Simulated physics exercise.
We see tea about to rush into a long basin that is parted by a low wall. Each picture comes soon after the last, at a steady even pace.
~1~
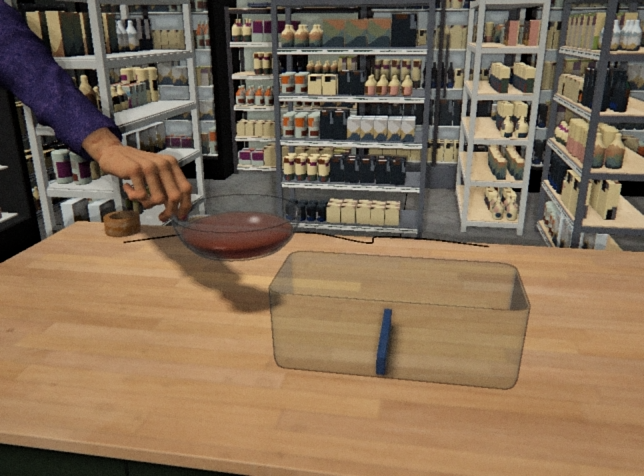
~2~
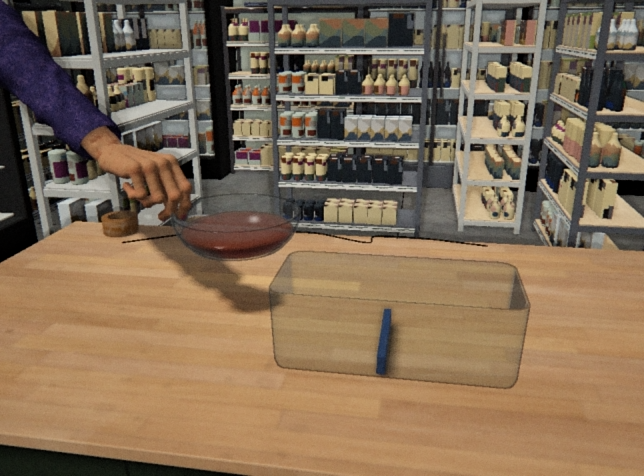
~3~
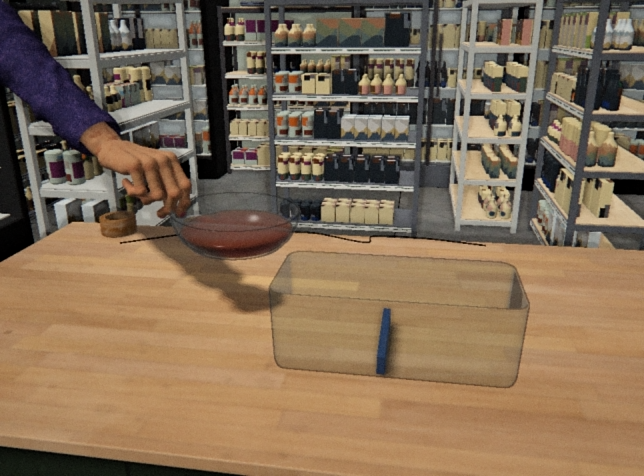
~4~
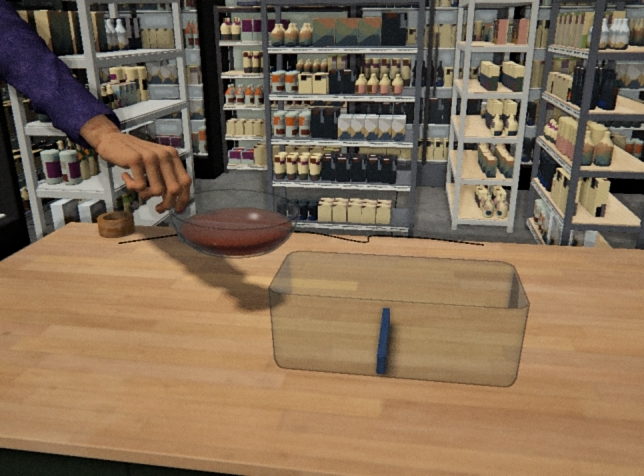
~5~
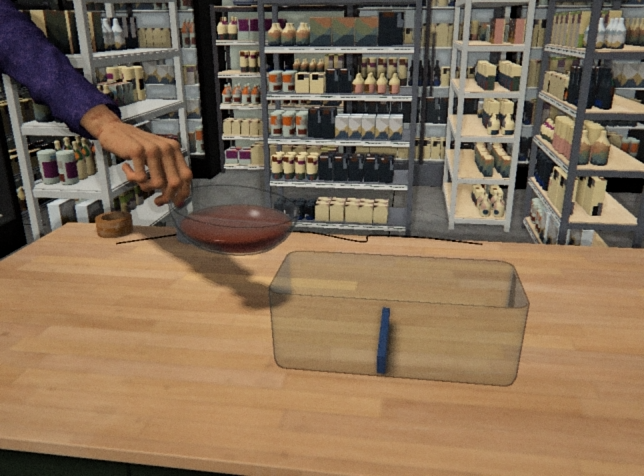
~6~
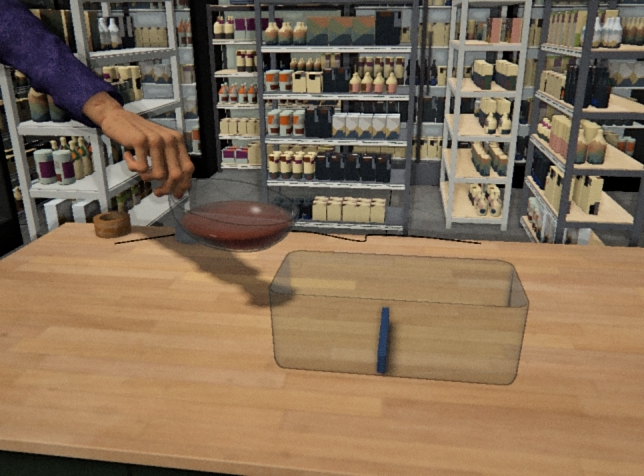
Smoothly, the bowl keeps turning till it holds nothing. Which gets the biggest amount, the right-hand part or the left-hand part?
Fullest on the left.
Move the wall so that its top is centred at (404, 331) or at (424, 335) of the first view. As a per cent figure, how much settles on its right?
Result: 10 % first, 15 % second.
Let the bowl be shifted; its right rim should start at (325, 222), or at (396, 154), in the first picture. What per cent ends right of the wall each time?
It comes out at around 60 percent and then around 90 percent.
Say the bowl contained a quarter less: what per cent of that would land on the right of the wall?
Result: Around 10 per cent.
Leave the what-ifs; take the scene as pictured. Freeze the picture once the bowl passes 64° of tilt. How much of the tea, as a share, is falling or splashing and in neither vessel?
Estimated at 40 per cent or so.
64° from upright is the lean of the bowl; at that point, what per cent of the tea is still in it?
40 per cent, roughly.
A moment on, the tilt is 64° and 40 per cent is still to pour, 19 is left of the wall and 0 right of it.
Next, the tilt is 98° and 0 per cent is still to pour, 88 is left of the wall and 6 right of it.
Then the tilt is 105° and 0 per cent is still to pour, 88 is left of the wall and 12 right of it.
Later the tilt is 105° and 0 per cent is still to pour, 86 is left of the wall and 13 right of it.
At rest 86 per cent lies left of the wall, 13 right of it and 0 outside.
